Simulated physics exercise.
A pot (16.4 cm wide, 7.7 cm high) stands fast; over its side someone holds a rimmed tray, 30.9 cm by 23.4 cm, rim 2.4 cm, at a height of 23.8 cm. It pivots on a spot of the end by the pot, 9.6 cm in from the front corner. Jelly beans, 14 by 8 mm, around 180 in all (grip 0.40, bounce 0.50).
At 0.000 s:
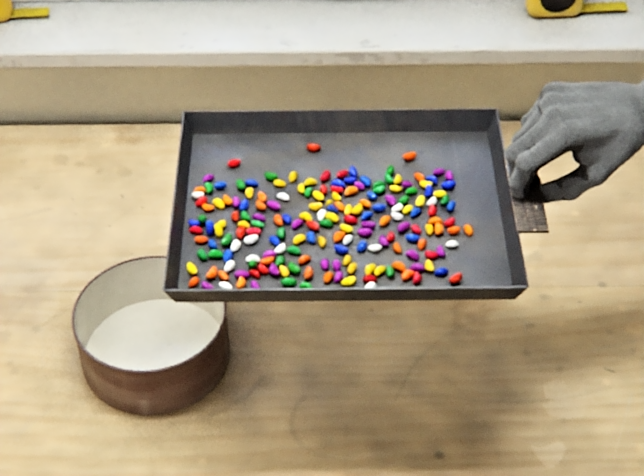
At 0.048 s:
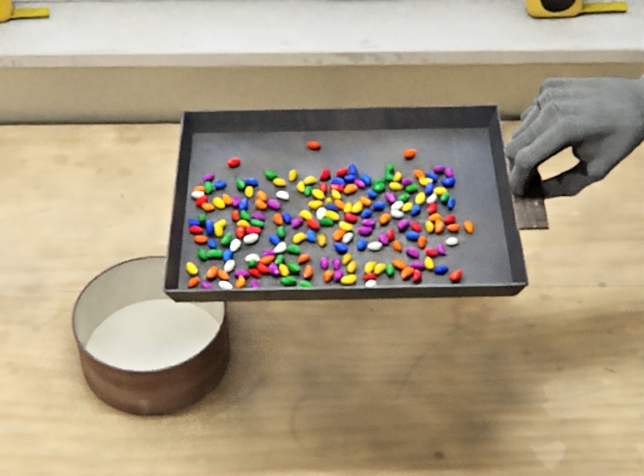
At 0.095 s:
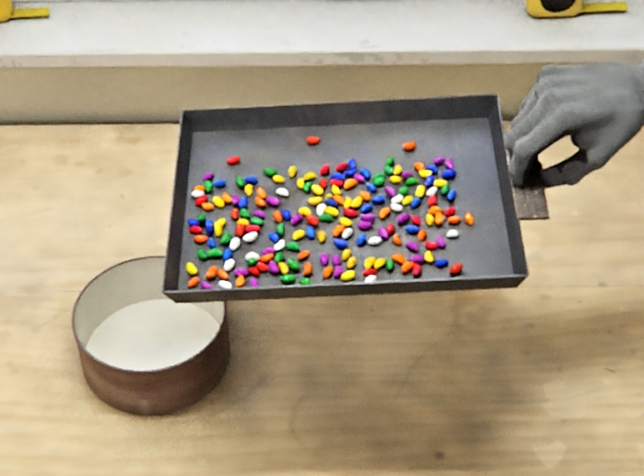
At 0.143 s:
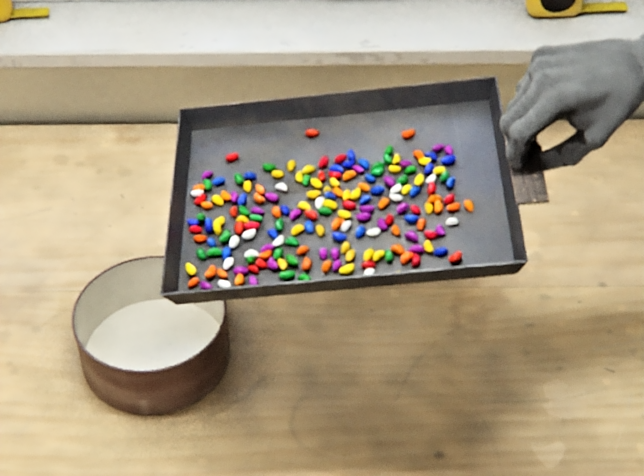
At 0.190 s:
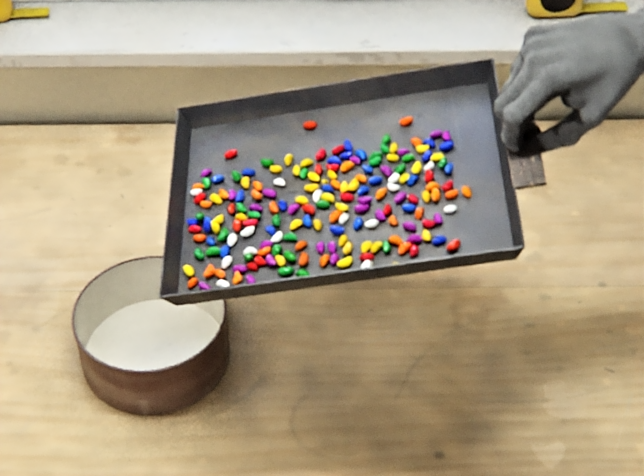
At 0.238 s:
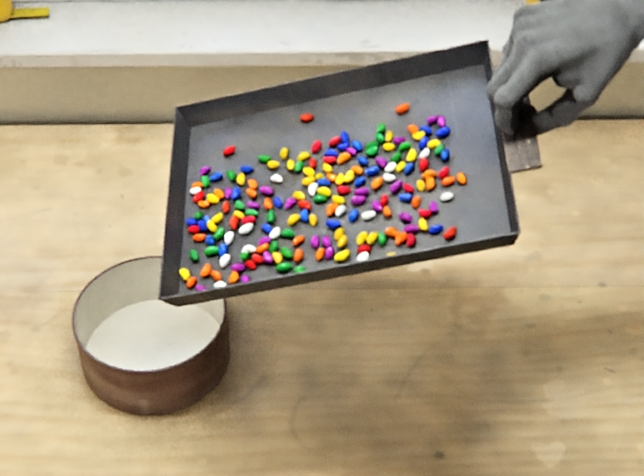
A dark rimmed tray scattered with multicoloured jelly beans starts level above a pale wooden surface, seen from the front and slightly above by a still camera. A grey hand grips a small tab at its right end, while a round brown pot with a pale inside sits below its left corner. The hand lifts that end slowly, then faster, slanting the tray down leftward as the beans ride along, keeping their scattered arrangement.
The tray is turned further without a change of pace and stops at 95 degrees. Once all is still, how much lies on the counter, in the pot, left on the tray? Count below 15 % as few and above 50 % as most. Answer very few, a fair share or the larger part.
On the counter: The larger part; in the pot: A fair share; left on the tray: Very few.
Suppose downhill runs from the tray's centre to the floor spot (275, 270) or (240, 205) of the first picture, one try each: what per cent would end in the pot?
Some 0 and 70 per cent.
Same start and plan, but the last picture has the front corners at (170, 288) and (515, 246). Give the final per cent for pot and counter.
Pot 35, counter 65.
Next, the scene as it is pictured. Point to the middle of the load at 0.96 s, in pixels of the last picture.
Near (156, 285).
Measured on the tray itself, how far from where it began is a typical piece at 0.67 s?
About 11 cm.
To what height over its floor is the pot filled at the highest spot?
Some 1.0 cm.
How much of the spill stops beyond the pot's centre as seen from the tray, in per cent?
Roughly 70 per cent.
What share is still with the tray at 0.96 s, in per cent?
Some 55 per cent of the load.
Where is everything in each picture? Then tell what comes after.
Tray tilt 0 degrees, front corners at (173, 284) and (518, 280); middle of the pieces at (327, 223); pot at (149, 311), in the first picture.
Tray tilt 1 degrees, front corners at (173, 284) and (518, 277); middle of the pieces at (326, 222), in the second picture.
Tray tilt 3 degrees, front corners at (172, 285) and (518, 269), lowest corner left front; middle of the pieces at (326, 217), in the third picture.
Tray tilt 7 degrees, front corners at (170, 287) and (517, 255), lowest corner left front; middle of the pieces at (325, 211), in the fourth picture.
Tray tilt 11 degrees, front corners at (169, 289) and (514, 241), lowest corner left front; middle of the pieces at (323, 204), in the fifth picture.
Tray tilt 16 degrees, front corners at (168, 291) and (509, 226), lowest corner left front; middle of the pieces at (320, 199); pot at (149, 311). Its pace works out near 90 degrees a second, in the sixth picture.
After 0.67 s, tilt 54 degrees; the tray holds 100 %, the pot 0 %.
Then, at 0.96 s, tilt 79 degrees; the tray holds 55 %, the pot 5 %.
Then, at 1.35 s, tilt 95 degrees; the tray holds 0 %, the pot 25 %.
By 2.5 s all is still; counter 70 %, pot 30 %, tray 0 %.
